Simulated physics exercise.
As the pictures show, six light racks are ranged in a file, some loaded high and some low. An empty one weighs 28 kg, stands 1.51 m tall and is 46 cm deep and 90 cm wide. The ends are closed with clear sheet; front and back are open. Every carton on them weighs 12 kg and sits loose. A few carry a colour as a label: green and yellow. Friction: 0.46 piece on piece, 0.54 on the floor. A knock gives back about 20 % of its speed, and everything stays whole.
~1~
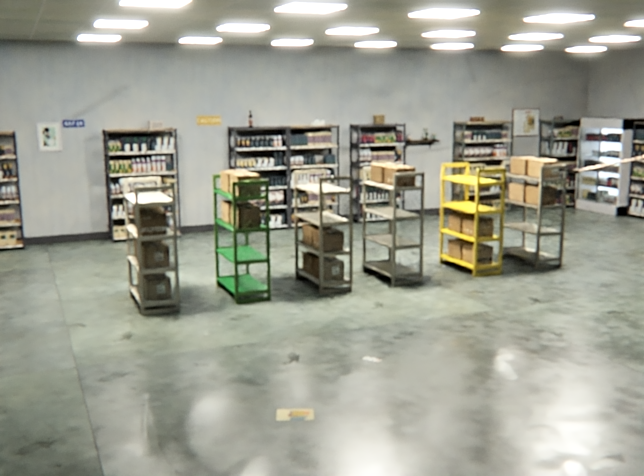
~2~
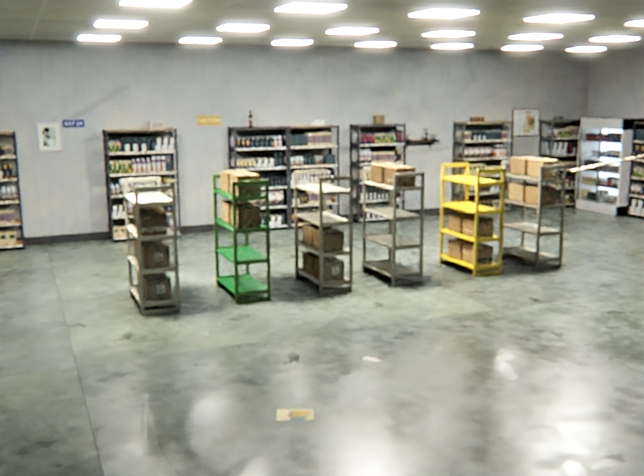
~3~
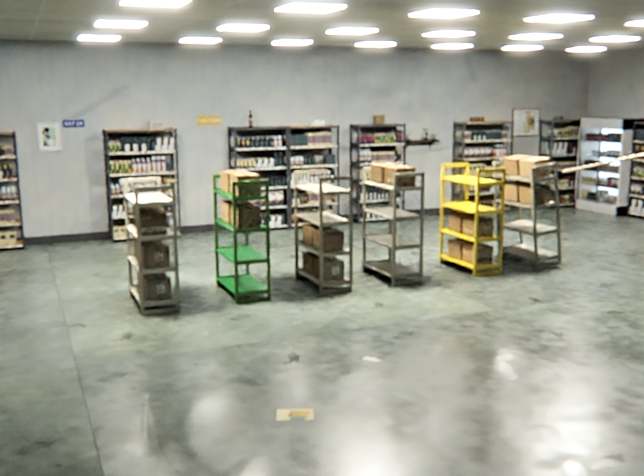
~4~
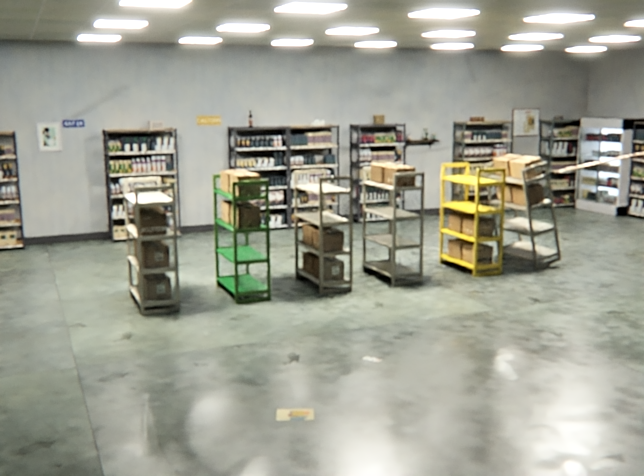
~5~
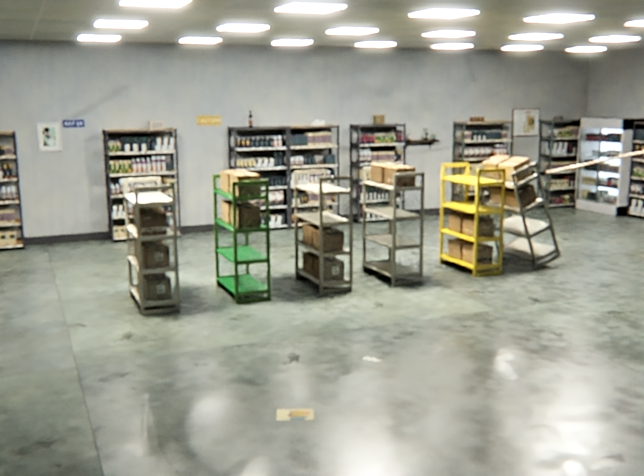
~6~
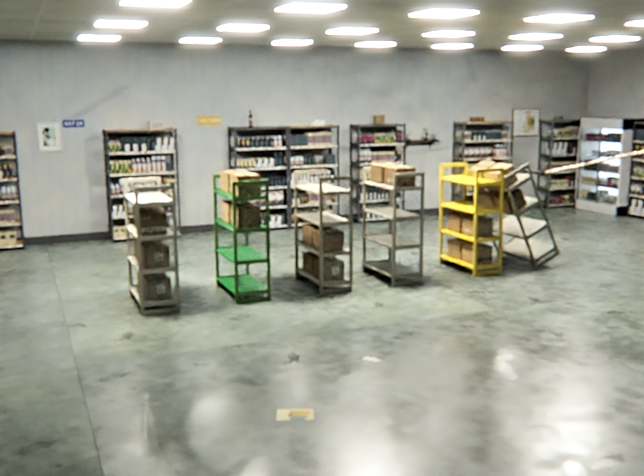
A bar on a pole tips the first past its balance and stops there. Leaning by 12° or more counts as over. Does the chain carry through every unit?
Outcome: Not all go over.
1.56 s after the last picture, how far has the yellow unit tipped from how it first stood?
Some 40°.
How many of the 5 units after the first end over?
2 of them.
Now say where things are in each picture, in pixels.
In the first frame (places mark the middle of the side facing us), pole end (578, 172) 13 cm from the first unit; yellow unit (457, 219); green unit (252, 243); the rest undisturbed.
In the second frame, pole end (570, 172) pushing; yellow unit (457, 219).
In the third frame, pole end (561, 173) pushing; yellow unit (457, 219); the rest undisturbed.
In the fourth frame, pole end (553, 173) pushing; yellow unit (457, 219); the rest undisturbed.
In the fifth frame, pole end (545, 174) pushing; yellow unit (457, 219); the rest undisturbed.
In the sixth frame, pole end (544, 174) stopped; yellow unit (457, 219); green unit (252, 243); the rest undisturbed.
Then, 0.94 s after the last picture, 4 cartons spilt or dropped; 1 of the 5 other units over; yellow unit leaning 22°.
Then, 1.56 s after the last picture, 6 cartons spilt or dropped; 2 of the 5 other units over; yellow unit leaning 42°.
At rest, 6 cartons spilt or dropped; 2 of the 5 other units over; yellow unit leaning 47°; green unit unmoved. Three left standing. As the last picture would show them, middles, yellow unit near (430, 226), green unit near (241, 236).
